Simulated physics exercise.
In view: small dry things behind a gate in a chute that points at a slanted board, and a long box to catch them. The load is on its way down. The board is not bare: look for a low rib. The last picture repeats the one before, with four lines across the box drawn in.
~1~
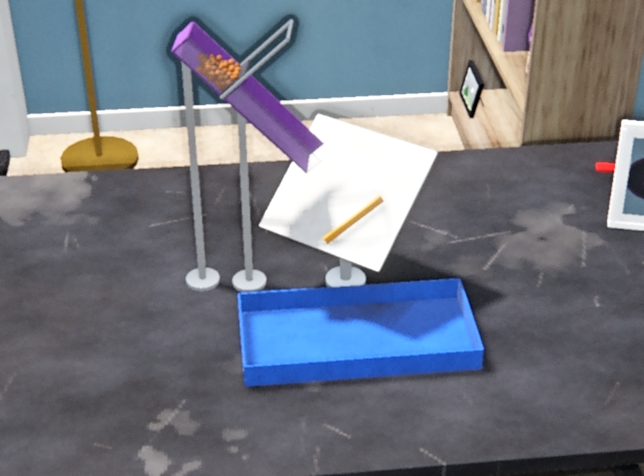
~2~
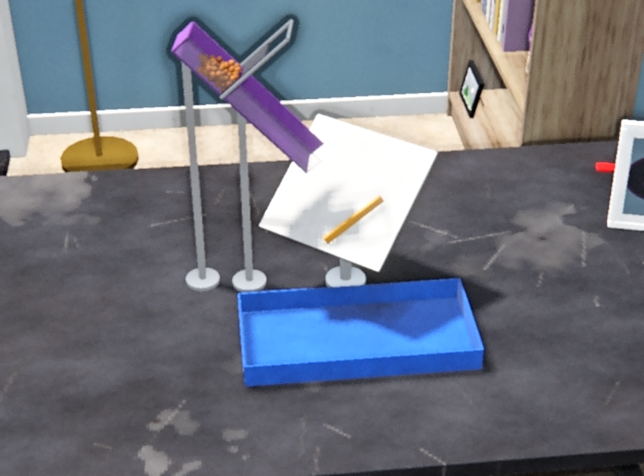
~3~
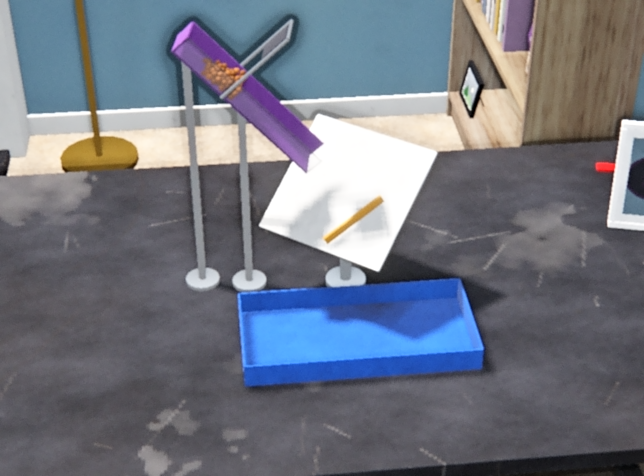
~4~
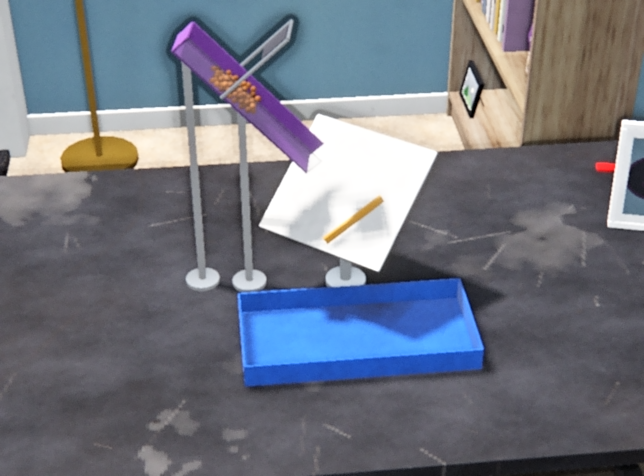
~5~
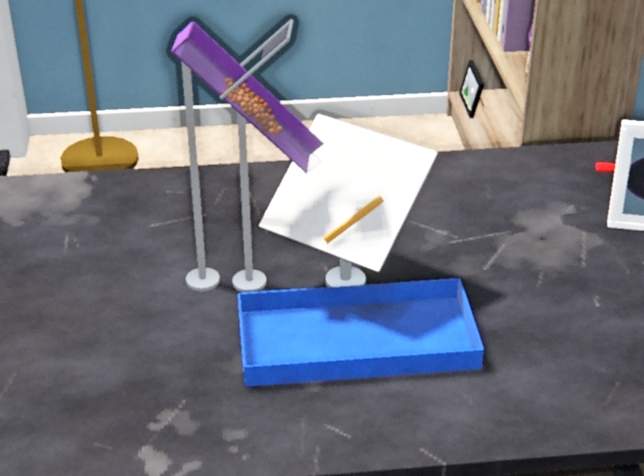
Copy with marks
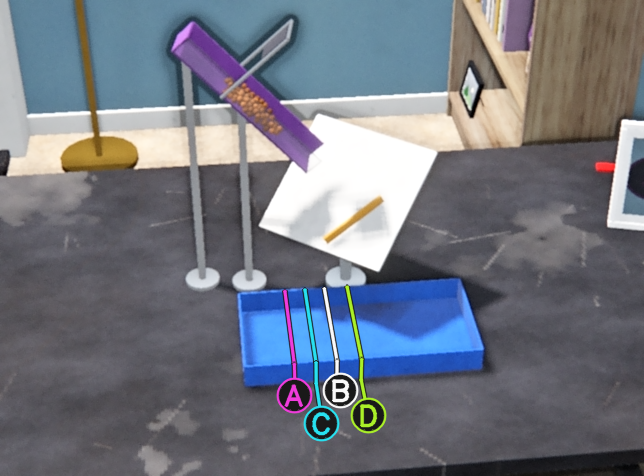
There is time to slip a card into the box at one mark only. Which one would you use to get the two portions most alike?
A is best.
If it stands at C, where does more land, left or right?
The left side.
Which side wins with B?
More lands on the left.
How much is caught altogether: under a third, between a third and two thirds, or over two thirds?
About that: Over two thirds.
On the marked copy, line A crosses the front rim at (294, 363); line B crosses the front rim at (336, 360); line C crosses the front rim at (315, 361); line D crosses the front rim at (361, 358).
With A, of what is caught, about half on the left of the divider, about half on the right.
With B, of what is caught, nearly all on the left of the divider, a small part on the right.
With C, of what is caught, nearly all on the left of the divider, a small part on the right.
With D, of what is caught, nearly all on the left of the divider, a stray few on the right.
